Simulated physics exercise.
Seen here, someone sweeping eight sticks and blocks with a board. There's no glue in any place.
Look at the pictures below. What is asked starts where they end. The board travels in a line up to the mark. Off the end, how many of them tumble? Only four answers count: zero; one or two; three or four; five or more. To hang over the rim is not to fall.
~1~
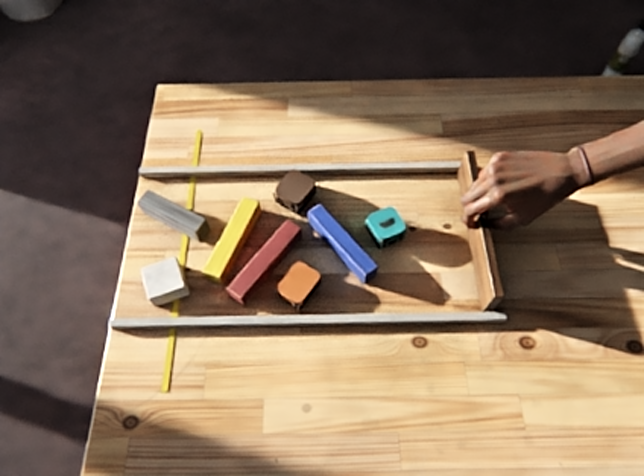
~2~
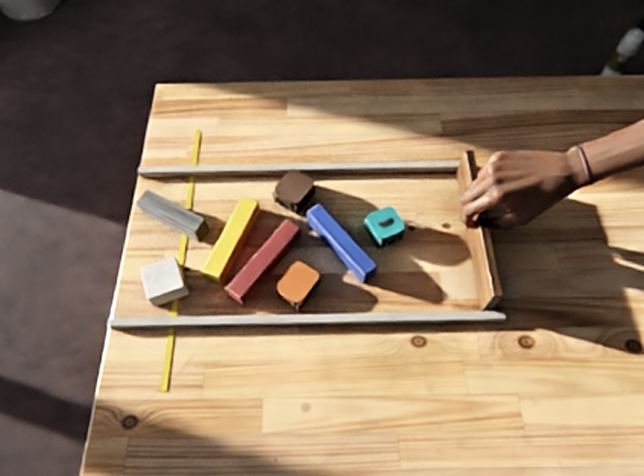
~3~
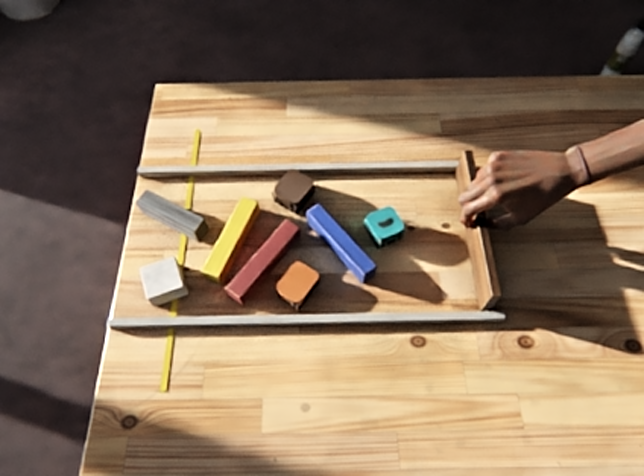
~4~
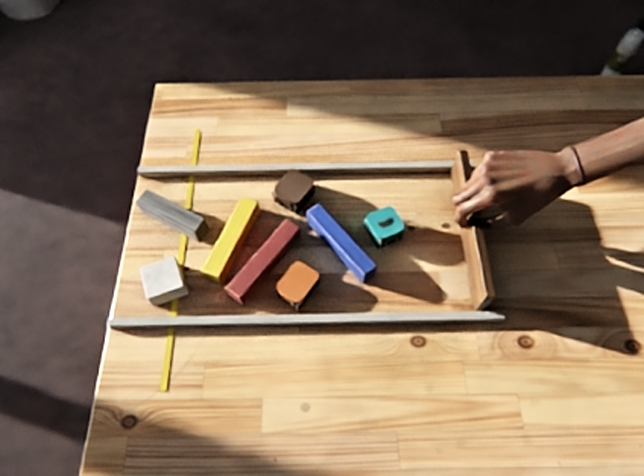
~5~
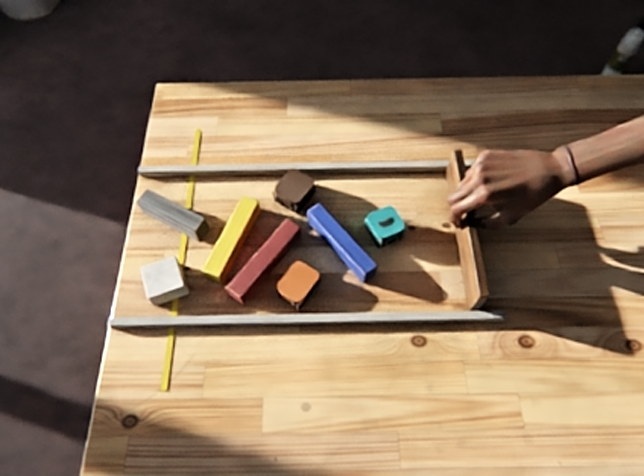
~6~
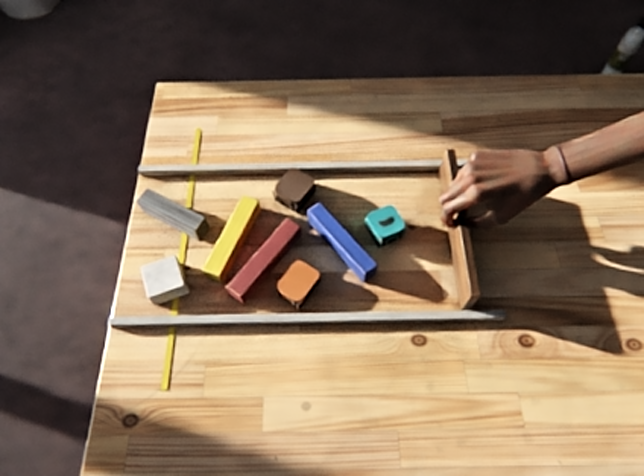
My answer: Three or four.
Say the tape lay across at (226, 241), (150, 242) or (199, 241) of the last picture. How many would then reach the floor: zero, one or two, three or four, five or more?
Result per tape, as listed: Just one or two; 5 or more; three to four.
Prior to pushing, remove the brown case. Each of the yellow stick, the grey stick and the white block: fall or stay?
The yellow stick comes off; the grey stick comes off; the white block comes off.
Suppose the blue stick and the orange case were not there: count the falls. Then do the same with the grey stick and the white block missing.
Result, first then second: 2, 1.
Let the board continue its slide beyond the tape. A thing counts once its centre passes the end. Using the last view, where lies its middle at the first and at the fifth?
Its centre point is roughly (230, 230) and later (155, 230).
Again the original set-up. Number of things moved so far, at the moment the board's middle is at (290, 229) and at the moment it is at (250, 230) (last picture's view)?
So 7, and at the other place 8.
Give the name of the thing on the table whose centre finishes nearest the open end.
It's the red bar.
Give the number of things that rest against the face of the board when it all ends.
Number: 3.
Soon after, none off yet; grey stick at rest near (173, 214); white block at rest near (165, 280); yellow stick at rest near (233, 238).
Then, none off yet; grey stick at rest near (173, 214); white block at rest near (165, 280); yellow stick moved a little near (214, 237).
Further on, none off yet; grey stick moved about its own width near (123, 215); white block moved about its own width near (115, 282); yellow stick moved about its own width near (144, 243).
At rest, the number that fall off is three or four; fallen, yellow stick, white block and grey stick.
